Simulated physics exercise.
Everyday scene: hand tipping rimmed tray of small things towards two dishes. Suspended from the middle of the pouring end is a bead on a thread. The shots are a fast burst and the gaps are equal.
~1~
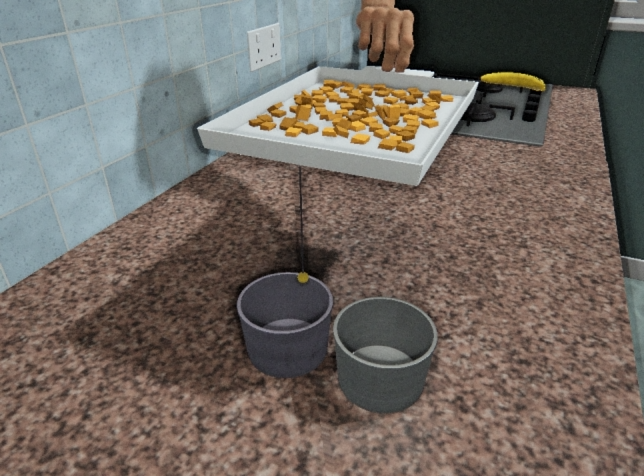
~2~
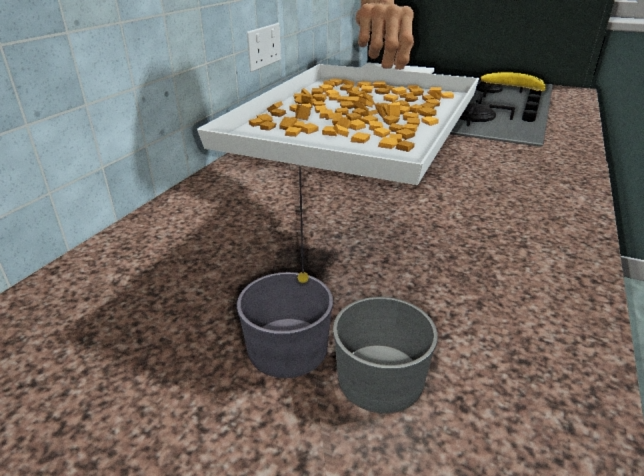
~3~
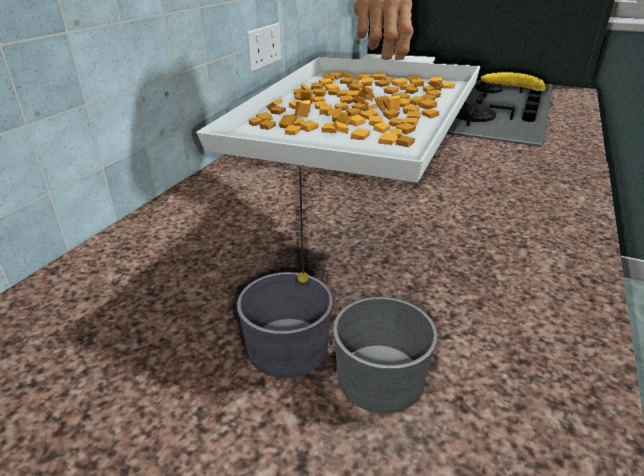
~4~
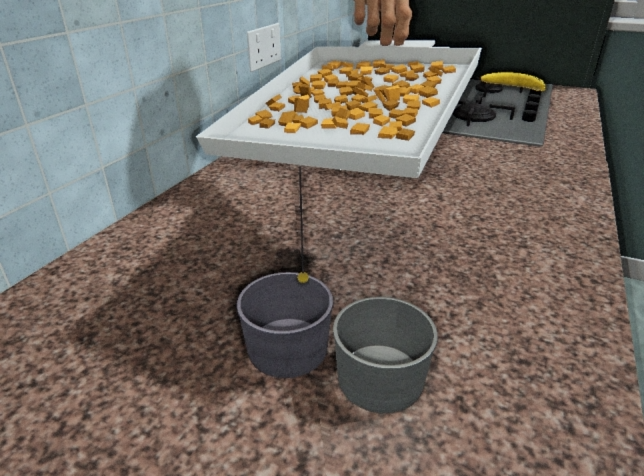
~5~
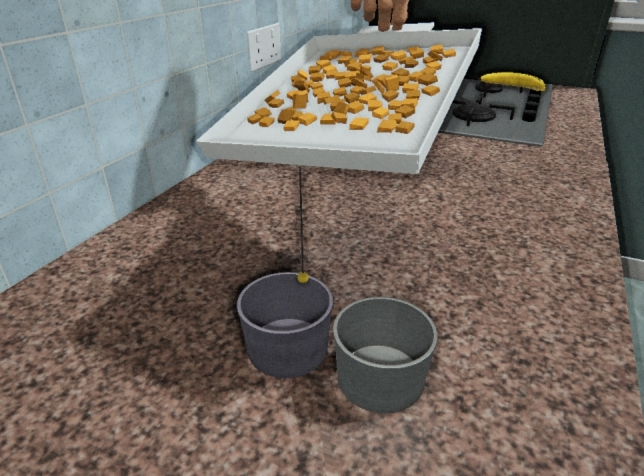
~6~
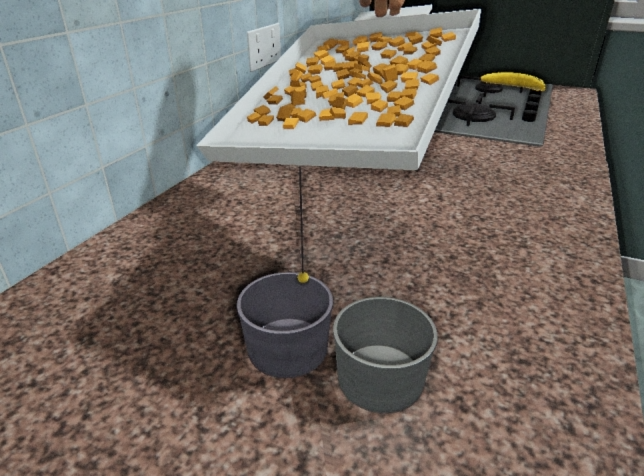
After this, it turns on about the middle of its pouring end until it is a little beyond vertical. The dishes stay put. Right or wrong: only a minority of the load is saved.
Right, only a minority is saved.
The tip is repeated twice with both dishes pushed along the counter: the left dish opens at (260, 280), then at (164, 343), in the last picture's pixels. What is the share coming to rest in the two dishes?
Roughly 50% first, roughly 0% second.
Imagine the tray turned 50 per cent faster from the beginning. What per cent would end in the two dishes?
About 10 %.
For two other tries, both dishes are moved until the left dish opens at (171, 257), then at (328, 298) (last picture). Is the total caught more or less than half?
The first time it's higher than half, the second time lower than half.
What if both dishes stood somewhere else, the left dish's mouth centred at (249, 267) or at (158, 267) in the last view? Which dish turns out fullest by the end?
Well, first the dish at left, then the dish at right.
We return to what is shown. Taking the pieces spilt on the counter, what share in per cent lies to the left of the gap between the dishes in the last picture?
That comes to about 100 per cent of the pieces.
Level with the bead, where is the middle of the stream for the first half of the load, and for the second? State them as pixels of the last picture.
I'd say close to (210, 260) at first and close to (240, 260) later on.
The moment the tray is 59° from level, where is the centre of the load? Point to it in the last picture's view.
Around (263, 112).
Shortly afterwards, tray tipped steeply; all but a few on the tray; only a few in the air.
Next, tray tipped right over; near two thirds on the tray; only a few in the left dish; near a quarter outside both; a little in the air.
Some moments later, tray tipped past a quarter turn; a little in the left dish; the bulk outside both.
In the end, tray tipped past a quarter turn; none at all in the right dish; a little in the left dish; the bulk outside both.
